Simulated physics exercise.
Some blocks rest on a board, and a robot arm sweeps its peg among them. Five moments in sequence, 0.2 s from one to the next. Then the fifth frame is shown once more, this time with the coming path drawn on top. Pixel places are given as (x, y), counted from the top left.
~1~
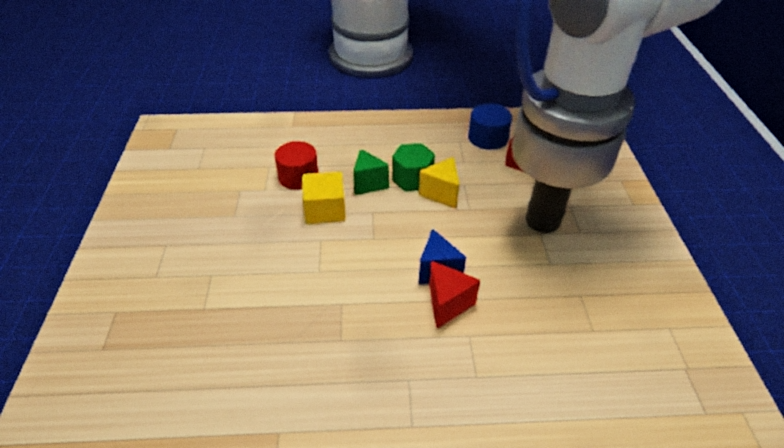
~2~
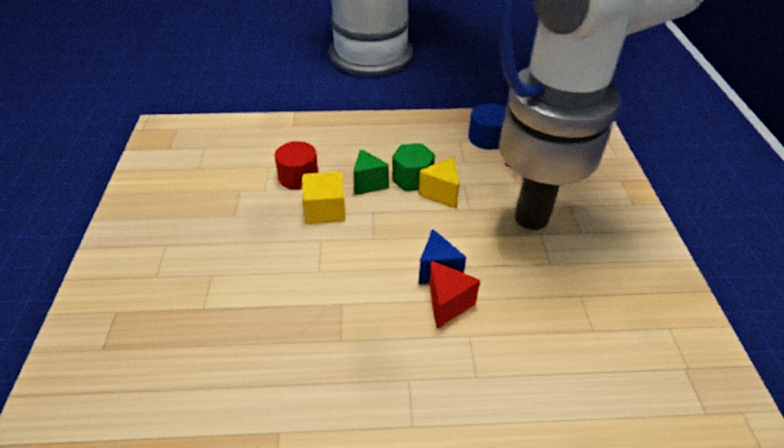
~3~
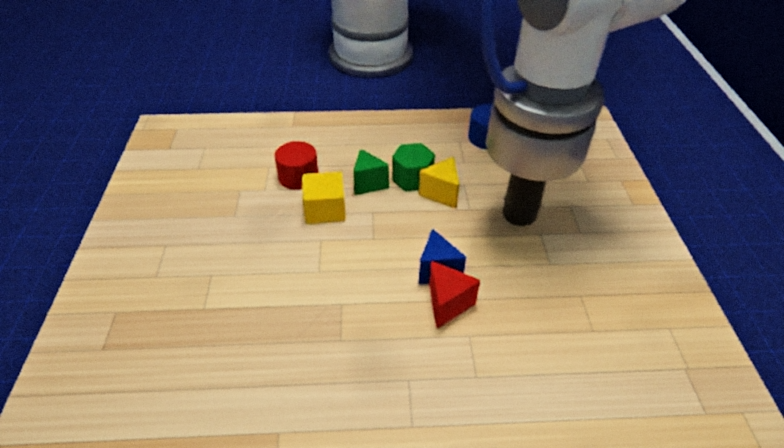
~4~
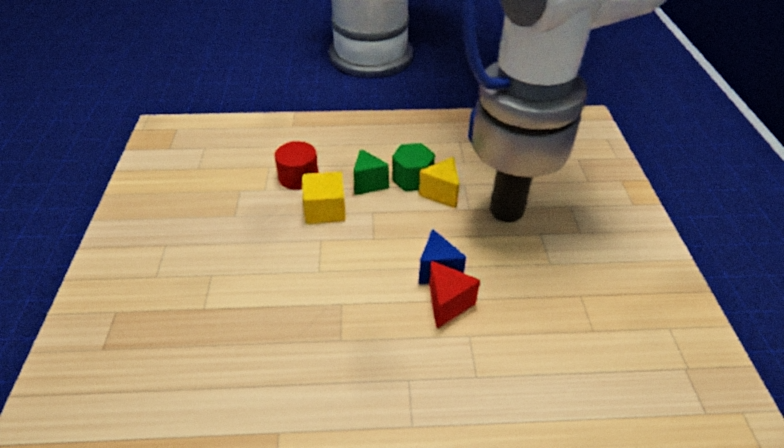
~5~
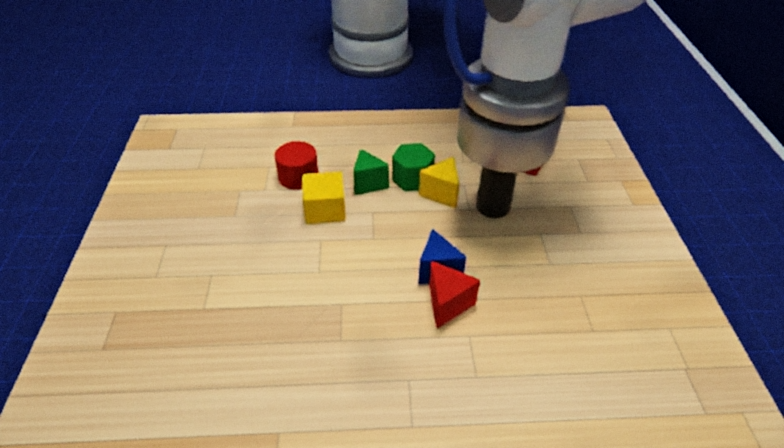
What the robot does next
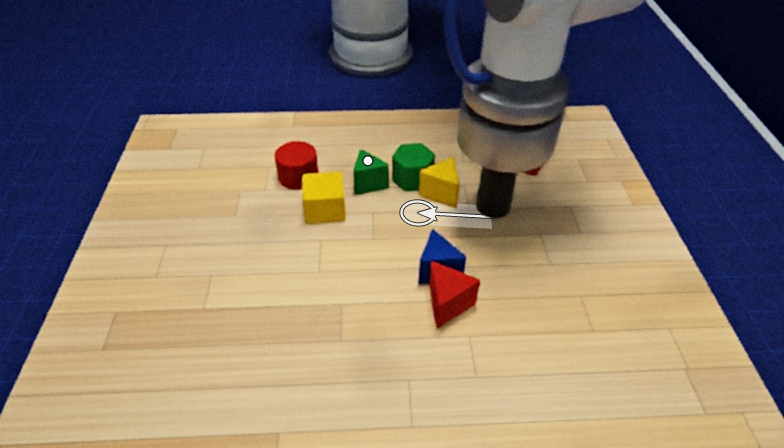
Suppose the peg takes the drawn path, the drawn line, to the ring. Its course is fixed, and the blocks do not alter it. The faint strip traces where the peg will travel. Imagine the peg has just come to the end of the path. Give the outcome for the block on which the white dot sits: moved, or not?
It sits in its place.
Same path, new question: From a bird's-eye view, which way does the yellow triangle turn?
The turn is clockwise.
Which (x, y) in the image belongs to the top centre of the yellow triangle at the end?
Roughly at (418, 166).
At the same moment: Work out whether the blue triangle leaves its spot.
That block stays.
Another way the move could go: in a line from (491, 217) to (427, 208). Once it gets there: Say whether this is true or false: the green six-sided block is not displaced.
That claim is false.
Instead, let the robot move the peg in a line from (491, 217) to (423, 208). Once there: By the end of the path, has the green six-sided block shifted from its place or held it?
The green six-sided block changes place.
Path on the board, straight from (491, 217) to (418, 213); the dot is on the green triangle.
The first path, step by step. Halfway along, peg at (454, 206); green six-sided block at (407, 149); yellow triangle at (433, 167), turned 15° clockwise.
At the end, peg at (418, 204); green triangle in place; green six-sided block at (403, 141); blue triangle in place; yellow triangle at (418, 166), turned 65° clockwise.
